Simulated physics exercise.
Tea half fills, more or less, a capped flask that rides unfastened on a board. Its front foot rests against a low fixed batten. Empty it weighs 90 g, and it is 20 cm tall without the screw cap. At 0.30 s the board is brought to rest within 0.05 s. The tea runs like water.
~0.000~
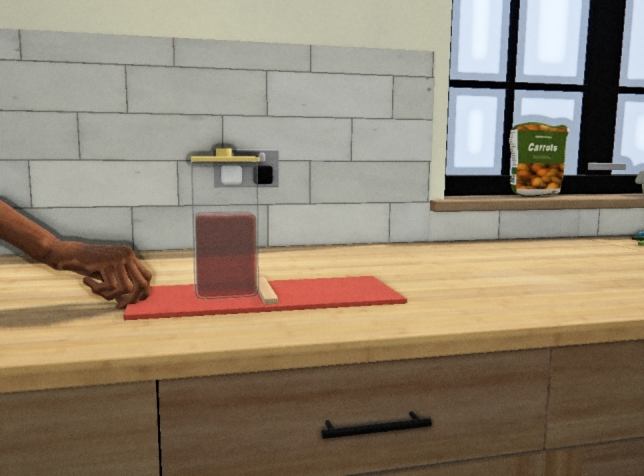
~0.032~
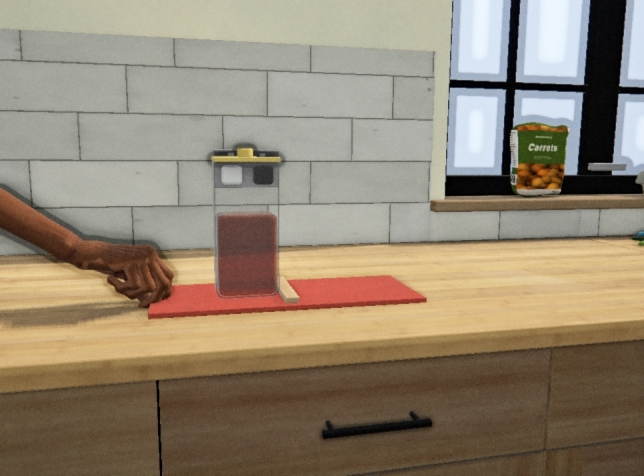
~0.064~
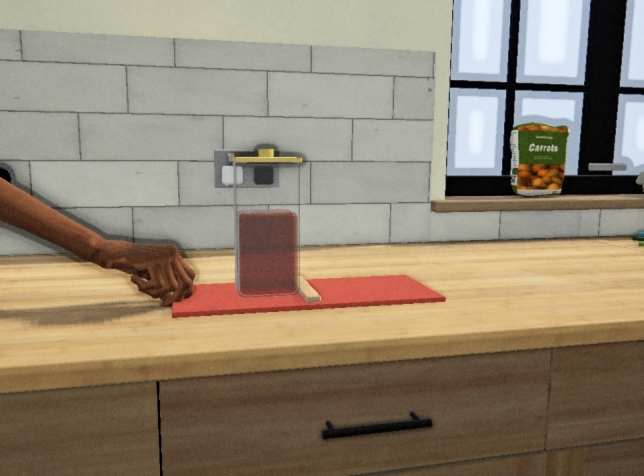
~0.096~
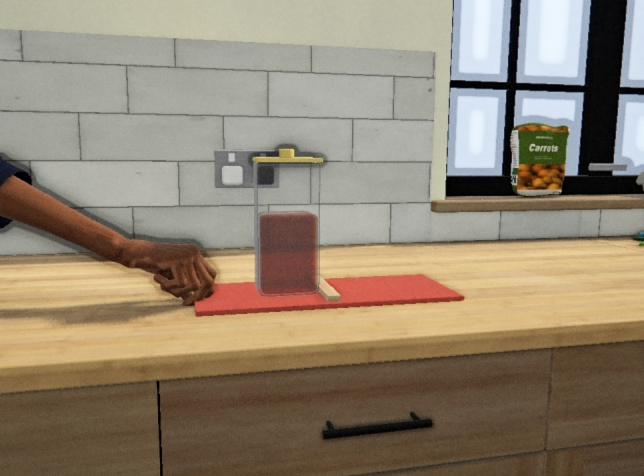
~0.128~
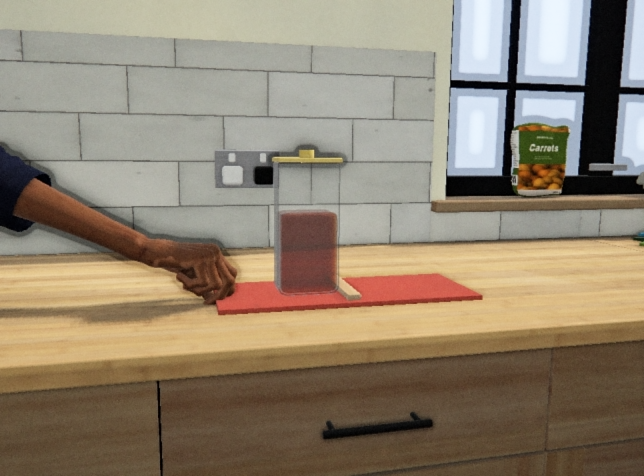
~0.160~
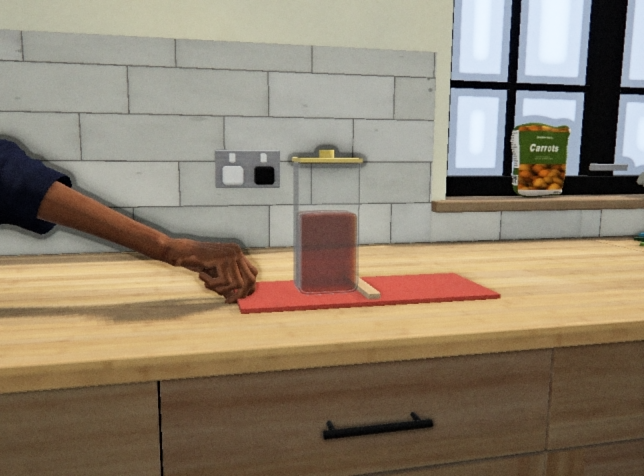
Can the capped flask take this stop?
The capped flask topples.
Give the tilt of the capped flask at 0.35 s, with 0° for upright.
It is at some 8°.
By 0.35 s the board moves at 0.00 m/s; the capped flask leans 7°.
By 0.47 s the capped flask leans 28°.
By 0.63 s the capped flask lies on its side.
By 0.85 s the capped flask lies on its side.
At rest the capped flask lies on its side.
